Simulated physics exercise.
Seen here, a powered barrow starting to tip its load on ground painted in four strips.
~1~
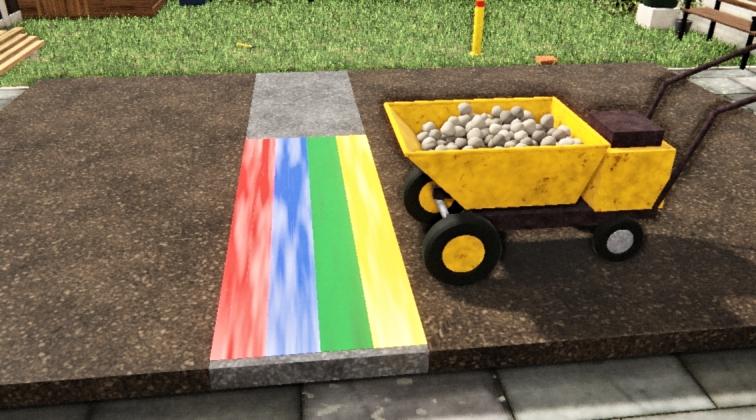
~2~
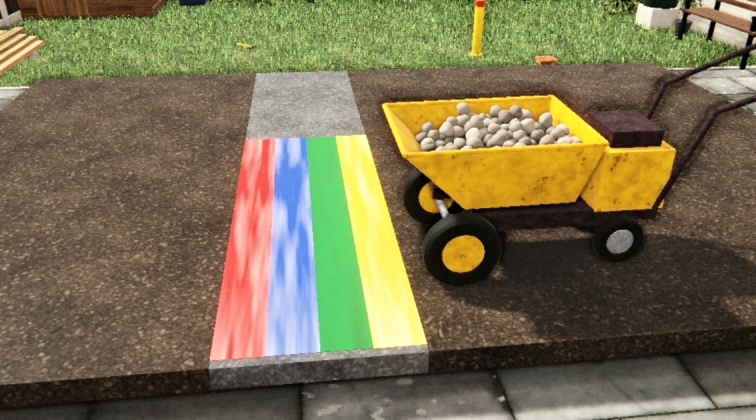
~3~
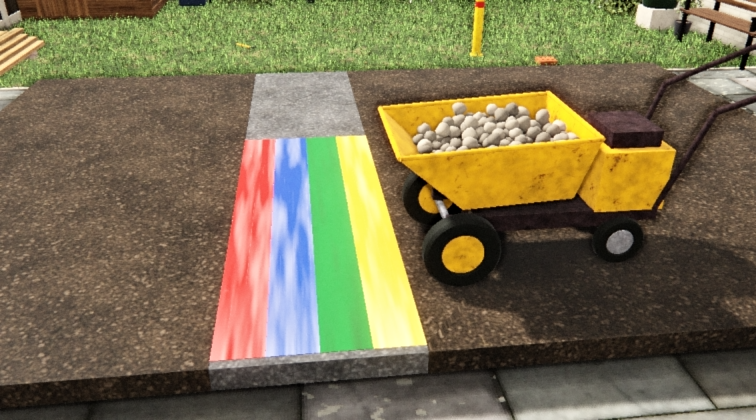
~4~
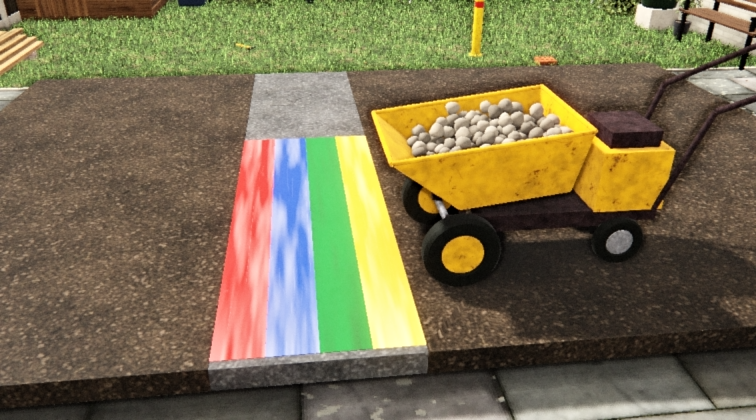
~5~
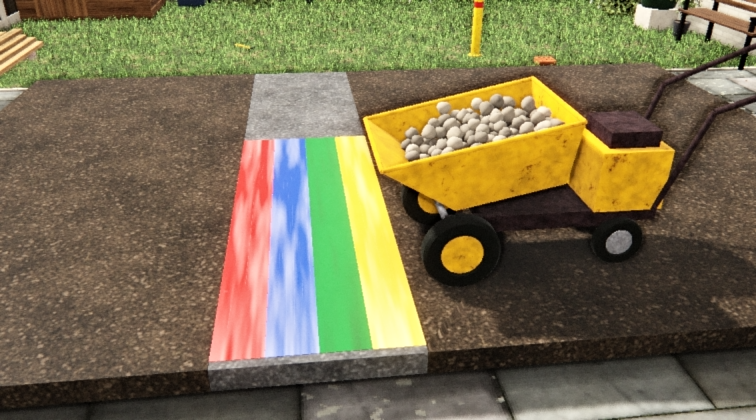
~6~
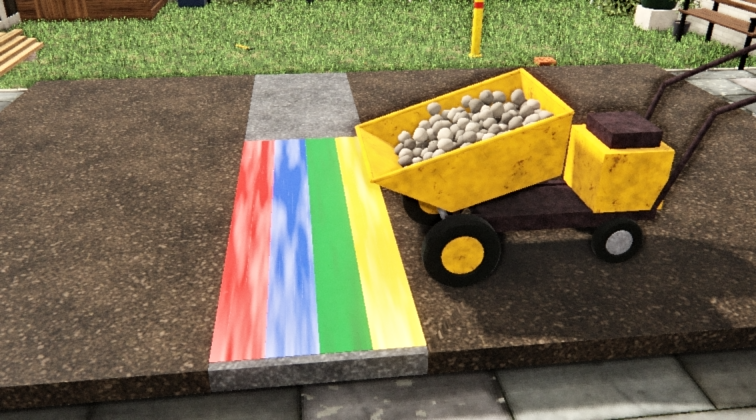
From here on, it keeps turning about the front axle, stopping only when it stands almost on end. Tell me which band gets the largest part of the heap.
I would say the blue band gets the largest part.
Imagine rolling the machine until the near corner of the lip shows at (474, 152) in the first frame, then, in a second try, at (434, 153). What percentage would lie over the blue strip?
About 10 %, then 20 %.
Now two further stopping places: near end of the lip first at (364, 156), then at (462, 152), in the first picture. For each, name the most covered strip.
Try one: The strip in red; try two: The green strip.
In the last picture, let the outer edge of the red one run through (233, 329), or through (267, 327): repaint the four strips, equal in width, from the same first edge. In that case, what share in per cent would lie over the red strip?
In turn 20 and 20 in a hundred.
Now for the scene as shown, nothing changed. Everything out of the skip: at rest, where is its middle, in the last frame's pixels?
The centre comes to rest close to (283, 257).
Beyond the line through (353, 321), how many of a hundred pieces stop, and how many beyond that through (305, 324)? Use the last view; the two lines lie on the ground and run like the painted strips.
Close to 70 per cent, then close to 50 per cent.
Soon, skip tipped steeply; all in the skip.
A while on, skip tipped right over; nearly all in the skip; a small part over the green strip; a stray few over the blue strip; a stray few falling.
Towards the end, skip tipped right over; about a third in the skip; a small part over the green strip; about a quarter over the blue strip; a small part over the red strip; a small part off the paint.
Finally, skip tipped right over; about a third in the skip; none over the yellow strip; a small part over the green strip; about a quarter over the blue strip; a small part over the red strip; a small part off the paint.
